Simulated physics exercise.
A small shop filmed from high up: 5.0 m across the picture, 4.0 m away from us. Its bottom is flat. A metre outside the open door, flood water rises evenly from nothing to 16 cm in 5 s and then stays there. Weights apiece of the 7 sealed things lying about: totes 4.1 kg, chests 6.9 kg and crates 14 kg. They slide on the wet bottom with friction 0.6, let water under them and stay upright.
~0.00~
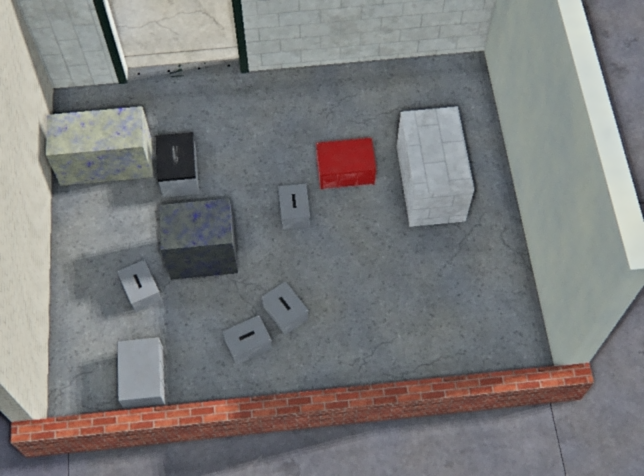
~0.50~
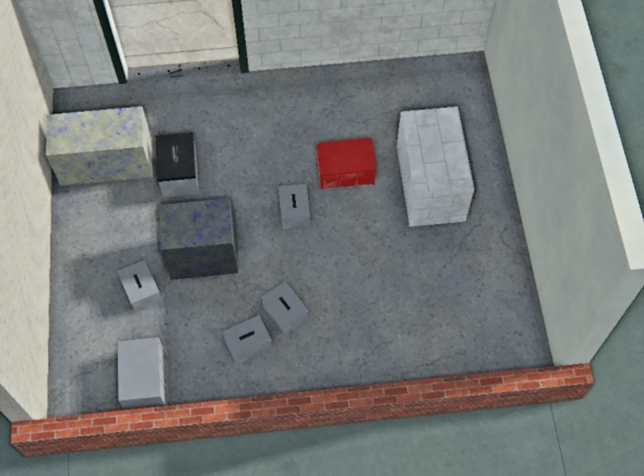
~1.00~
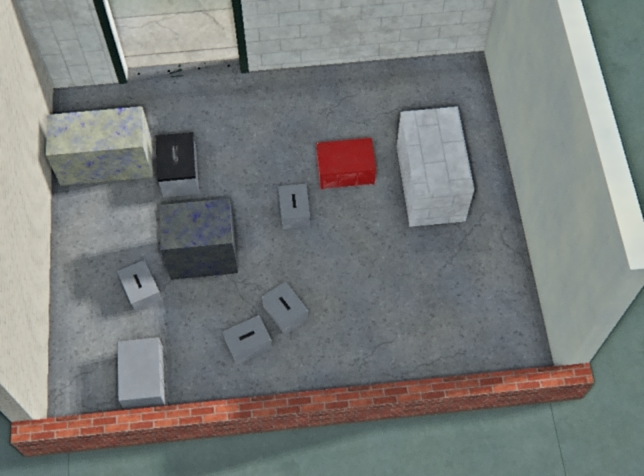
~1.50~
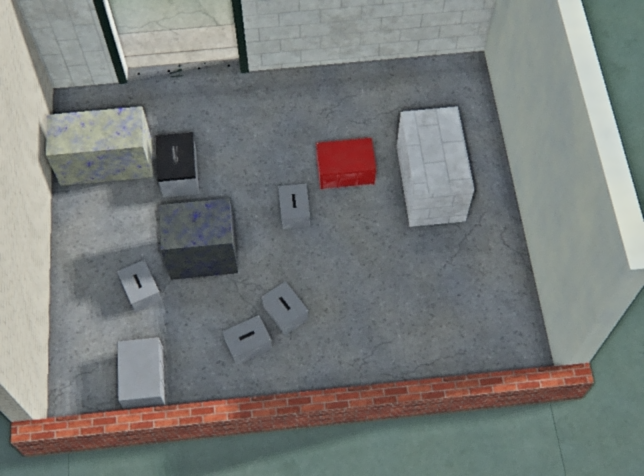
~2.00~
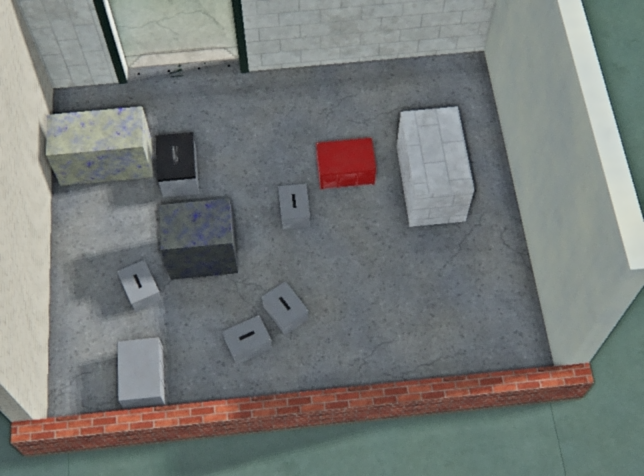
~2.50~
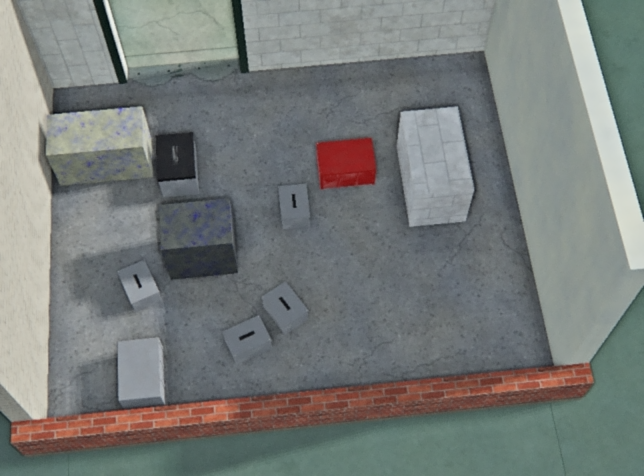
Greenish water spread over the gray ground outside the small walled room and then showed in the open doorway, while the red crate and the boxes and blocks on the floor inside stayed still.
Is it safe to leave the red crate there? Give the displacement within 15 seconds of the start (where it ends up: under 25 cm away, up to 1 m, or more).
Red crate barely shifts.
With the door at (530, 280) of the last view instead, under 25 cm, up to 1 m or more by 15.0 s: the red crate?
Then the red crate holds its place.
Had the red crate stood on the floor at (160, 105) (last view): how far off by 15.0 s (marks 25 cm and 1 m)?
It travels far.
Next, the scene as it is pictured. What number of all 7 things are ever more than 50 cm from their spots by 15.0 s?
That makes 6.
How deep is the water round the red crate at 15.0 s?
About 5 cm.
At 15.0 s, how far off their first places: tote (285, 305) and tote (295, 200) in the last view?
In that order: 40 cm, 200 cm.
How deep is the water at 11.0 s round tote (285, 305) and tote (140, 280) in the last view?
About 4 and 4 cm.
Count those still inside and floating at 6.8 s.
1 of them.
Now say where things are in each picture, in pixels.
In the first picture, the red crate at (346, 156) rests on the ground; 0.0 m2 under water; 0 of 7 have shifted.
In the second picture, the red crate at (346, 156) rests on the ground; water covers 0.0 m2; 0 of 7 have shifted.
In the third picture, the red crate at (346, 156), on the bottom; water covers 0.0 m2; 0 of 7 have shifted.
In the fourth picture, the red crate at (346, 156) rests on the ground; 0.0 m2 under water; 0 of 7 have shifted.
In the fifth picture, the red crate at (346, 156), on the bottom; water covers 0.0 m2; 0 of 7 have shifted.
In the sixth picture, the red crate at (346, 156) rests on the ground; water covers 0.0 m2; 0 of 7 have shifted.
After 3.5 s the red crate is near (346, 156), 0.0 m from its start, aground; 0 afloat.
After 6.8 s the red crate is near (346, 156), 0.0 m from its start, aground; 1 afloat.
After 11.0 s the red crate is near (346, 156), 0.0 m from its start, aground; 5 afloat.
After 15.0 s the red crate is near (346, 156), 0.0 m from its start, aground; 6 afloat.
